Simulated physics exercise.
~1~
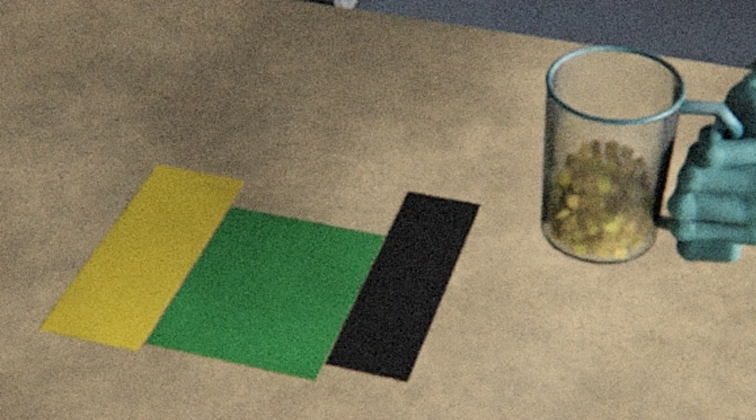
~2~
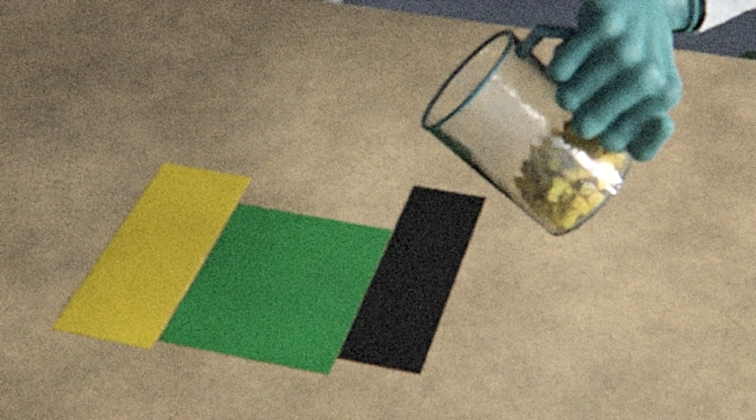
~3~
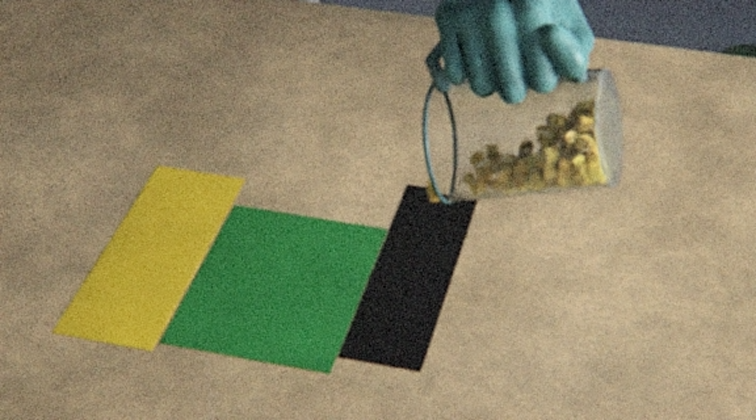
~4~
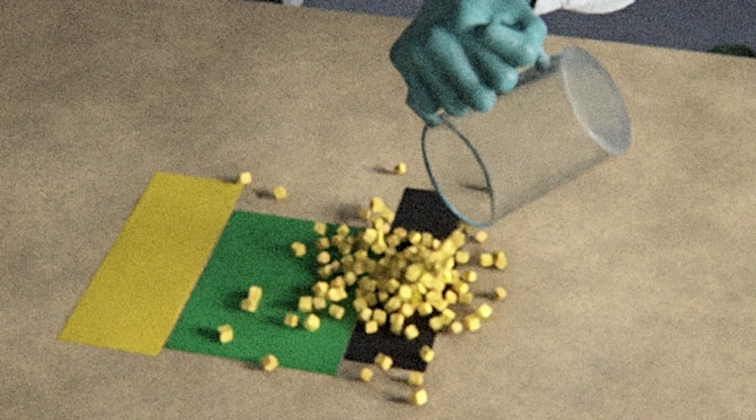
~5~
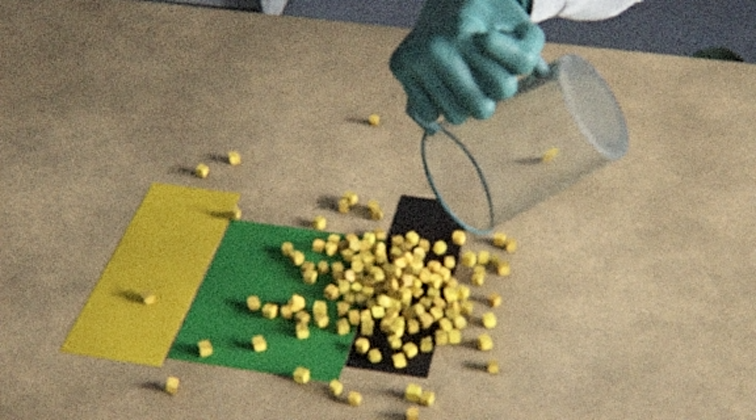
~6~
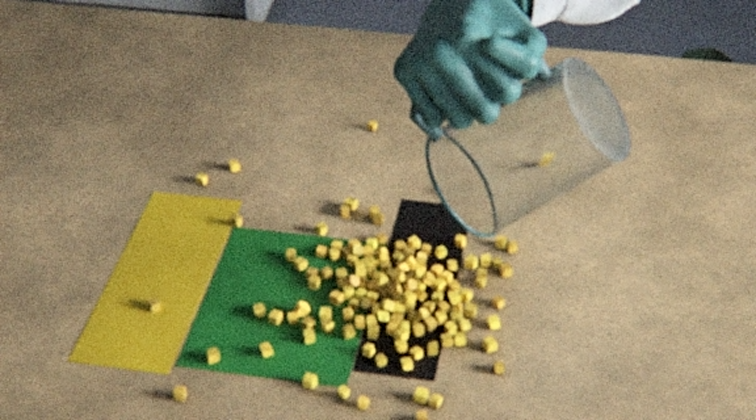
A tan, mottled tabletop is seen from above at an angle, with the view drifting slightly. Yellow, green and black mats lie side by side from left to centre, and at the right a teal-gloved hand holds a clear mug partly filled with small yellow cubes. The hand lifts the mug leftward and tips it until it lies on its side above the black mat. Tilted further, it spills the cubes in a heap across the black and green mats. Some scatter onto bare table and a couple onto the yellow mat, while the mug stays tipped, nearly empty.
